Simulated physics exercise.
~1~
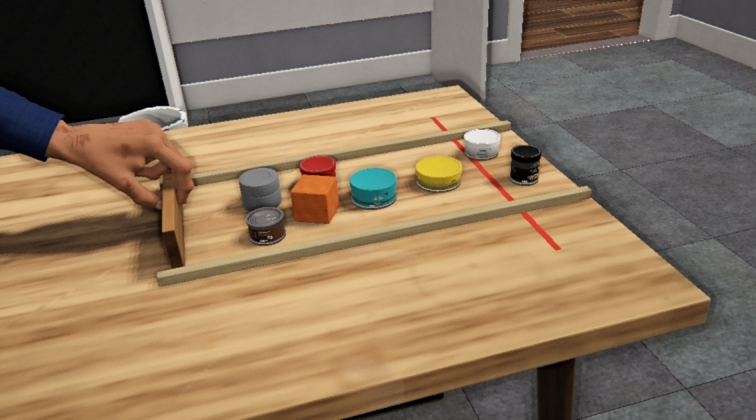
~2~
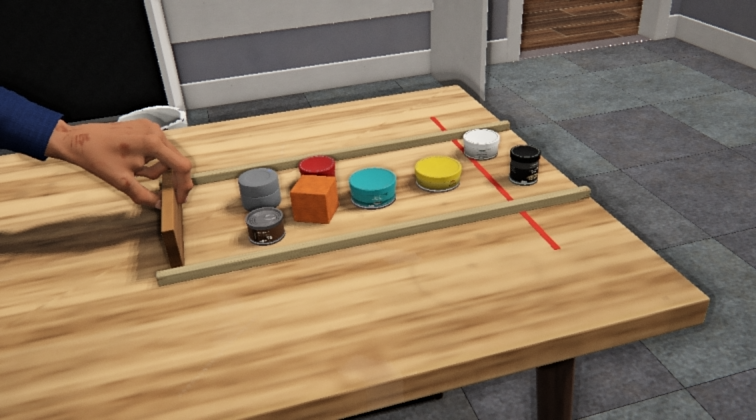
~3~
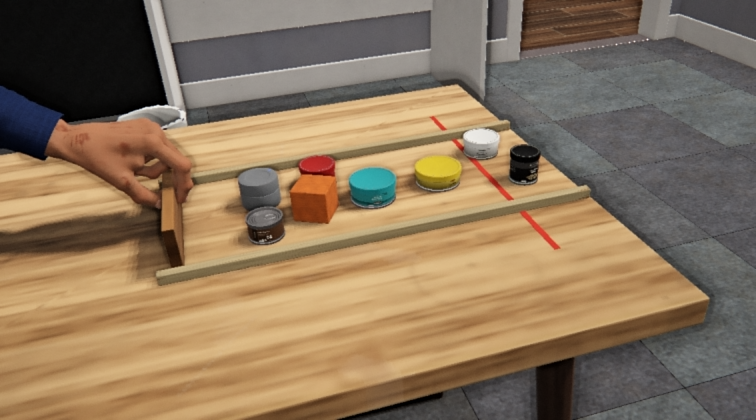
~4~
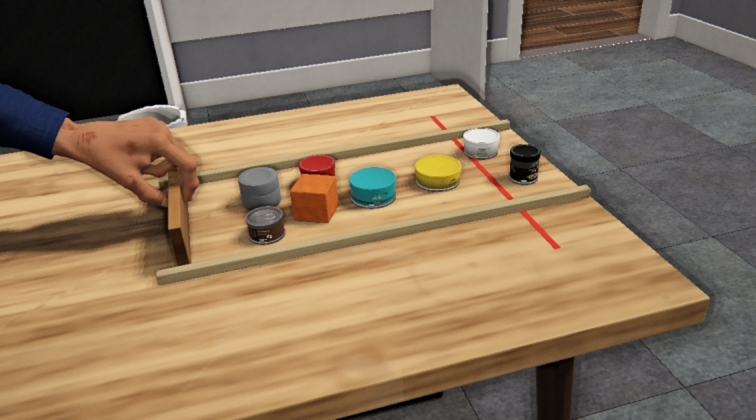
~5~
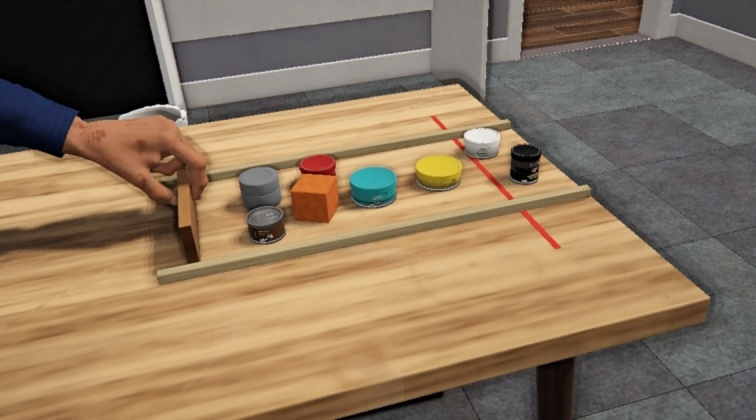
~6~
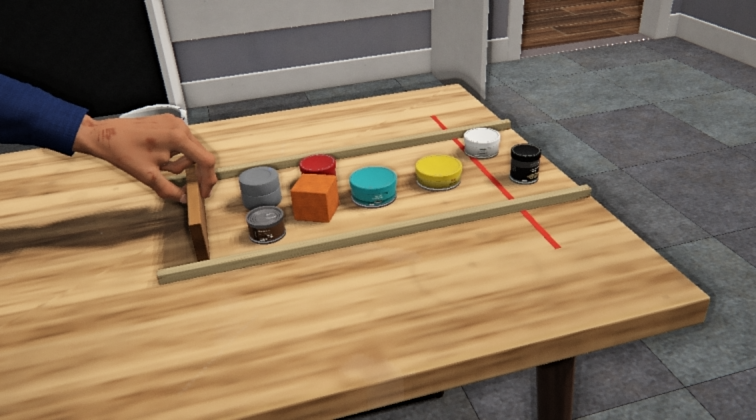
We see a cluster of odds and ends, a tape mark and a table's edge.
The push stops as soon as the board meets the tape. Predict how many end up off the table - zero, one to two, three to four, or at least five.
One to two end up off the table.
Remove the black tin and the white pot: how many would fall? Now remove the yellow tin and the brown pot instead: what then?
In order, the numbers are 1 and 0.
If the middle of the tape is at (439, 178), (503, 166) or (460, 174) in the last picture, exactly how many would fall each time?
0, 2, 0.
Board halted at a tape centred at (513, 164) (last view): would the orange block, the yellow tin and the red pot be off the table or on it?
Taking them in turn, the orange block does not drop, the yellow tin tips off, the red pot does not drop.
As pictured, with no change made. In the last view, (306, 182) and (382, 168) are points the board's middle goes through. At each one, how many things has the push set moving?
First 5, after that 6.
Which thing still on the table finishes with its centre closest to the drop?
Turquoise pot.
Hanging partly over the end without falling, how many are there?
It would come to 1.
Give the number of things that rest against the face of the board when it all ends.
Tally at the end: 4.
A little later, none off yet; black tin at rest near (525, 164); white pot at rest near (482, 143); yellow tin at rest near (438, 173).
Next, none off yet; black tin at rest near (525, 164); white pot at rest near (482, 143); yellow tin shifted about its own width near (488, 162).
When it is over, the number that fall off is one or two; down, yellow tin.
